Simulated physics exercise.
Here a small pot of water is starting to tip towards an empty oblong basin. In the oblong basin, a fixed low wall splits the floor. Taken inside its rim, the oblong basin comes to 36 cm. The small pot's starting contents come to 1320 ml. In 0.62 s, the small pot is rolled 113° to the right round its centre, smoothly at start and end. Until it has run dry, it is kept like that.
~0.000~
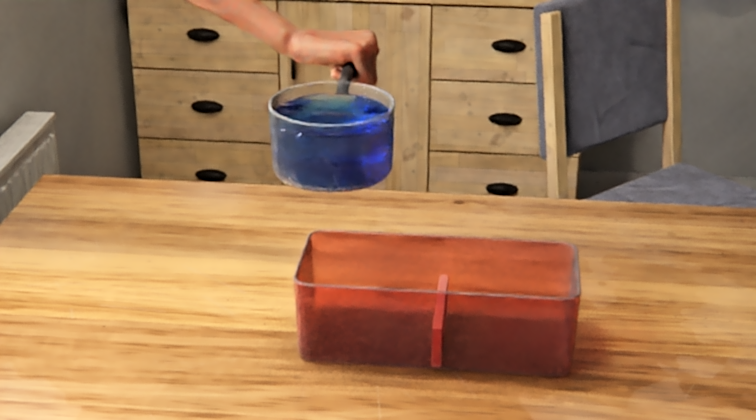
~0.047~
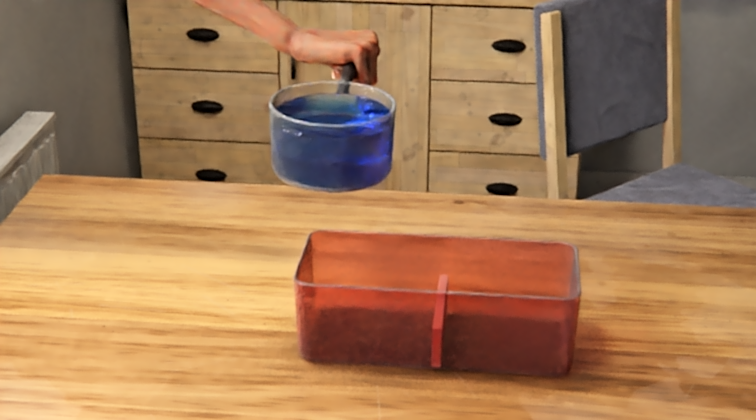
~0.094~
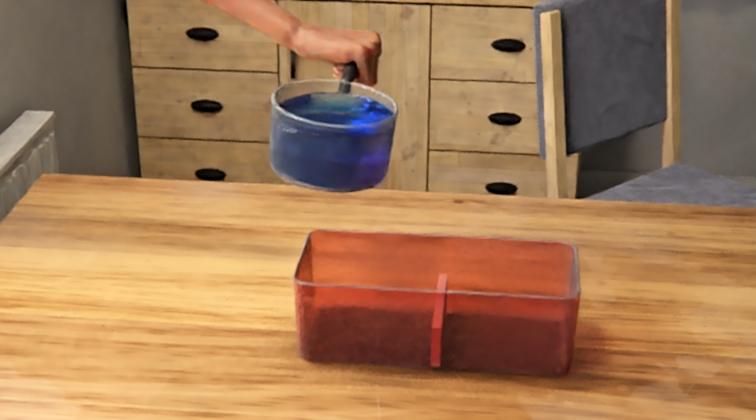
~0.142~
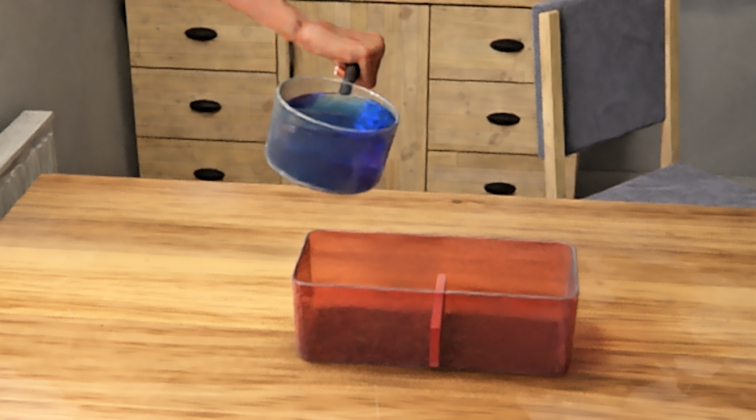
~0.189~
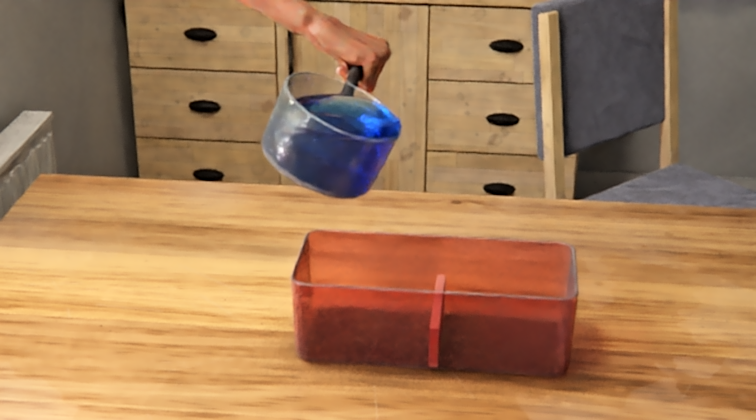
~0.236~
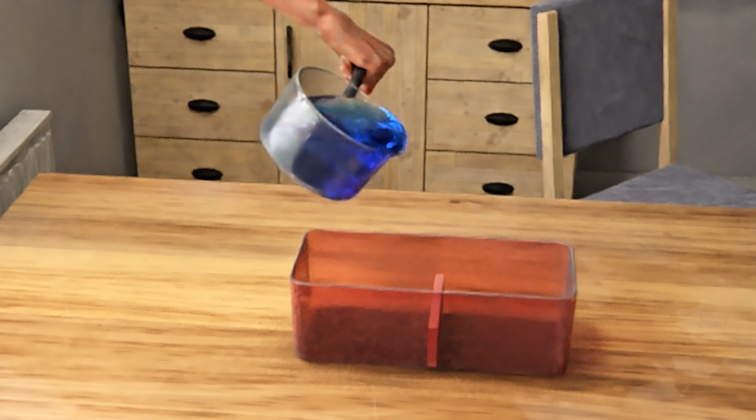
A wooden table stands in a room before a pale wood drawer unit, seen from slightly above by a still camera, with a grey chair at right. A hand holds a small clear pot of blue water above an empty, see-through red oblong basin with an upright red strip at its middle. The hand rolls the pot smoothly to the right, and the blue water shifts to its right rim and begins slipping over the edge.
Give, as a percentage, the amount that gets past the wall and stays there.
Past the wall: About 41 %.
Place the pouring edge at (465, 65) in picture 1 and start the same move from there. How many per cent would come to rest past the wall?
Result then: Approx. 80 %.
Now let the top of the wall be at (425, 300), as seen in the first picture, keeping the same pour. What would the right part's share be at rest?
Then it comes to around 60 per cent.
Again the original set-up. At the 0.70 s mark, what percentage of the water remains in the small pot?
About 4 per cent.
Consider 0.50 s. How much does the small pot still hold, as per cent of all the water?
Roughly 26 %.
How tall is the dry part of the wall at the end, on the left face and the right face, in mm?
Left about 28 mm, right about 36 mm.
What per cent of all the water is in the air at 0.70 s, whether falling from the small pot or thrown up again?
Near 12 in a hundred.
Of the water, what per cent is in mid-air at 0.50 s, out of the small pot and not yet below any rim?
Estimate: Some 46 % of the total.
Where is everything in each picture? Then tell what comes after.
The first frame shows tilt 0°; pouring edge (394, 107); surface from (274, 109) to (392, 114); the oblong basin's rim runs from (302, 257) to (578, 271); the wall's top is at (441, 302).
The second frame shows tilt 2°; pouring edge (395, 108); surface from (275, 109) to (393, 115).
The third frame shows tilt 6°; pouring edge (396, 113); surface from (276, 107) to (394, 116).
The fourth frame shows tilt 14°; pouring edge (398, 122); surface from (277, 107) to (396, 119).
The fifth frame shows tilt 24°; pouring edge (399, 133); surface from (274, 115) to (397, 125); 1 per cent is over the edge.
The sixth frame shows tilt 36°; pouring edge (397, 146); surface from (270, 112) to (395, 135); 5 per cent is over the edge.
By 0.50 s the tilt is 103° and 27 per cent is still to pour, 3 is left of the wall and 23 right of it.
By 0.70 s the tilt is 113° and 4 per cent is still to pour, 46 is left of the wall and 38 right of it.
By 0.90 s the tilt is 113° and 0 per cent is still to pour, 48 is left of the wall and 39 right of it.
By 1.12 s the tilt is 113° and 0 per cent is still to pour, 56 is left of the wall and 41 right of it.
At rest 56 per cent lies left of the wall, 41 right of it and 3 outside.
